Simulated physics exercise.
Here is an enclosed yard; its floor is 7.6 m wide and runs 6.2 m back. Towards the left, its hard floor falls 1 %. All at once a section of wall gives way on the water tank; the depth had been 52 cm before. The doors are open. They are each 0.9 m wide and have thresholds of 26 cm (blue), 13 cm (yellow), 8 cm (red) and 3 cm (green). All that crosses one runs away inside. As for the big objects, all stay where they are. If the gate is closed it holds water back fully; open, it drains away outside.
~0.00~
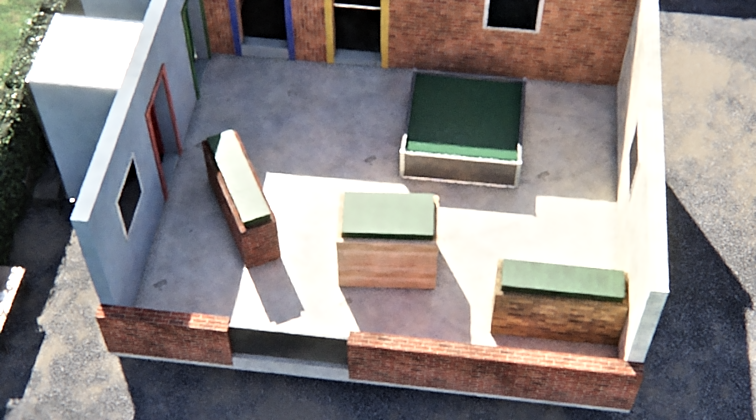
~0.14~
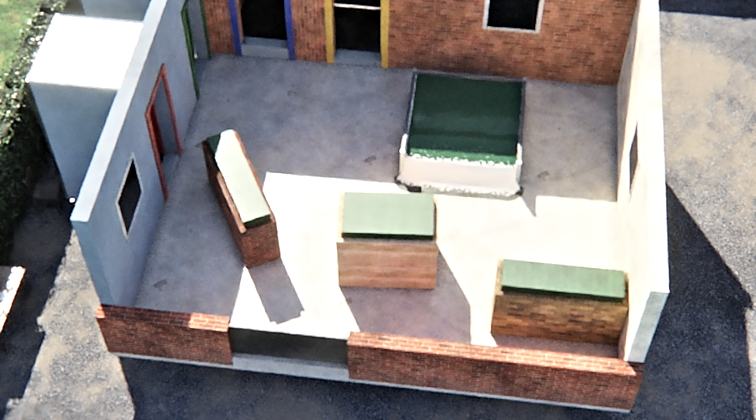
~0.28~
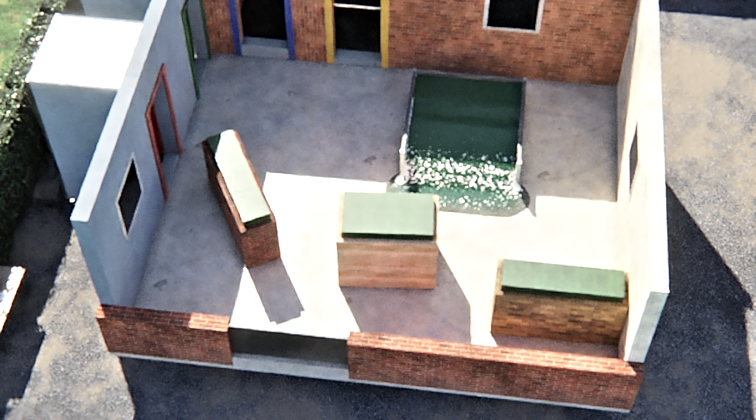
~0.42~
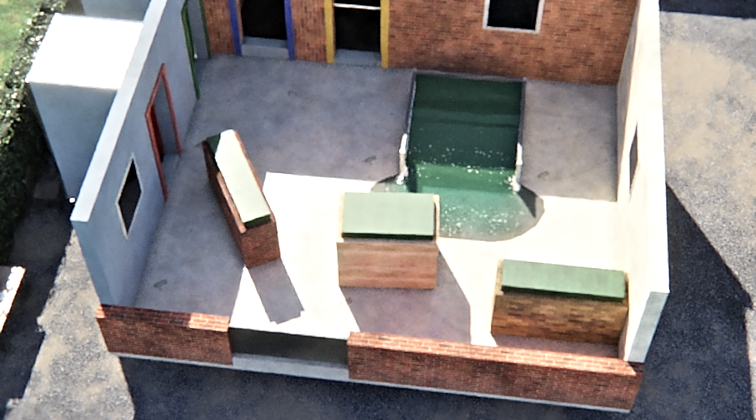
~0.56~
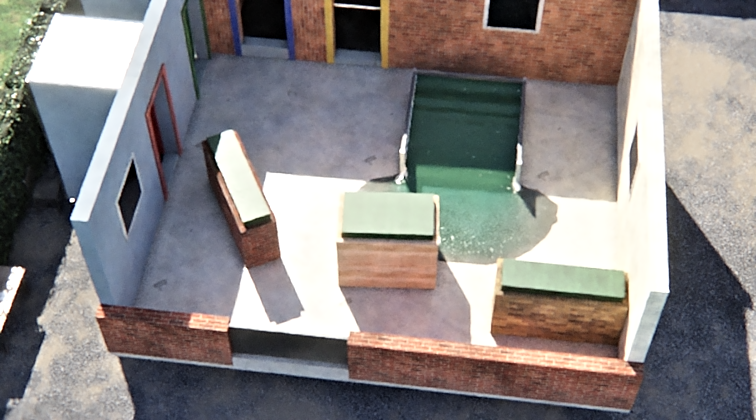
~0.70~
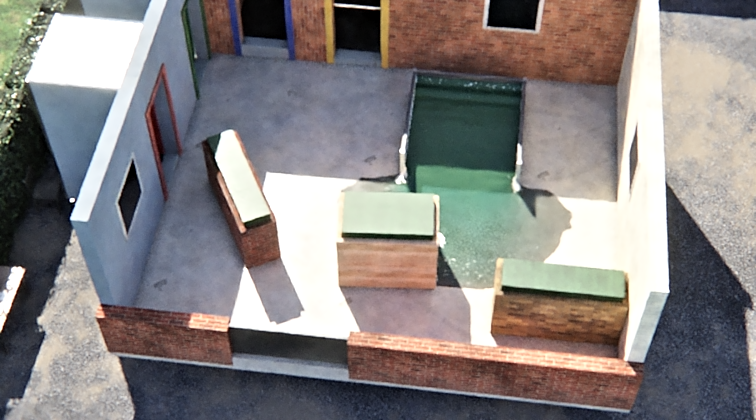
At the start, a tank of green water stands whole and still in a walled brick yard with three green-topped blocks. Its front wall gives way and water pours out in a foamy rush, then fans across the pale floor, spreading forward between the middle and right blocks.
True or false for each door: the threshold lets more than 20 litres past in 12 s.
Blue door false, yellow door false, red door false, green door true.
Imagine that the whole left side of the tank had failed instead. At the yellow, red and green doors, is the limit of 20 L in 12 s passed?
In that case, yellow door: Less than that, red door: More than that, green door: More than that.
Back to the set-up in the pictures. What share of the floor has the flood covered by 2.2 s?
About 30 per cent.
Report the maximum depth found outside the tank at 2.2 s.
Depth: Approx. 30 cm.
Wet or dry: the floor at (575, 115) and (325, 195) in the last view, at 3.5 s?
Untouched, soaked.
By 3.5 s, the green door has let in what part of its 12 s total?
It comes to about 0 per cent.
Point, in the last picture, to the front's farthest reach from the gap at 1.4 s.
Roughly at pixel (497, 371).
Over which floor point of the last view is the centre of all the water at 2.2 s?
Roughly (451, 213).
After 1.4 s water covers 20 % of the floor and is deepest (34 cm) near (430, 231); blue door not reached, yellow door not reached, red door not reached, green door not reached.
After 2.2 s water covers 30 % of the floor and is deepest (30 cm) near (461, 367); blue door not reached, yellow door not reached, red door not reached, green door not reached.
After 3.5 s water covers 55 % of the floor and is deepest (22 cm) near (605, 303); blue door not reached, yellow door not reached, red door not reached, green door not reached.
After 7.0 s water covers 90 % of the floor and is deepest (10 cm) near (137, 333); blue door 7 cm at the sill, 0 L in, yellow door 3 cm at the sill, 0 L in, red door 5 cm at the sill, 0 L in, green door 8 cm at the sill, 41 L in.
After 12.0 s water covers 95 % of the floor and is deepest (10 cm) near (165, 206); blue door 7 cm at the sill, 0 L in, yellow door 6 cm at the sill, 0 L in, red door 8 cm at the sill, 0 L in, green door 9 cm at the sill, 98 L in.
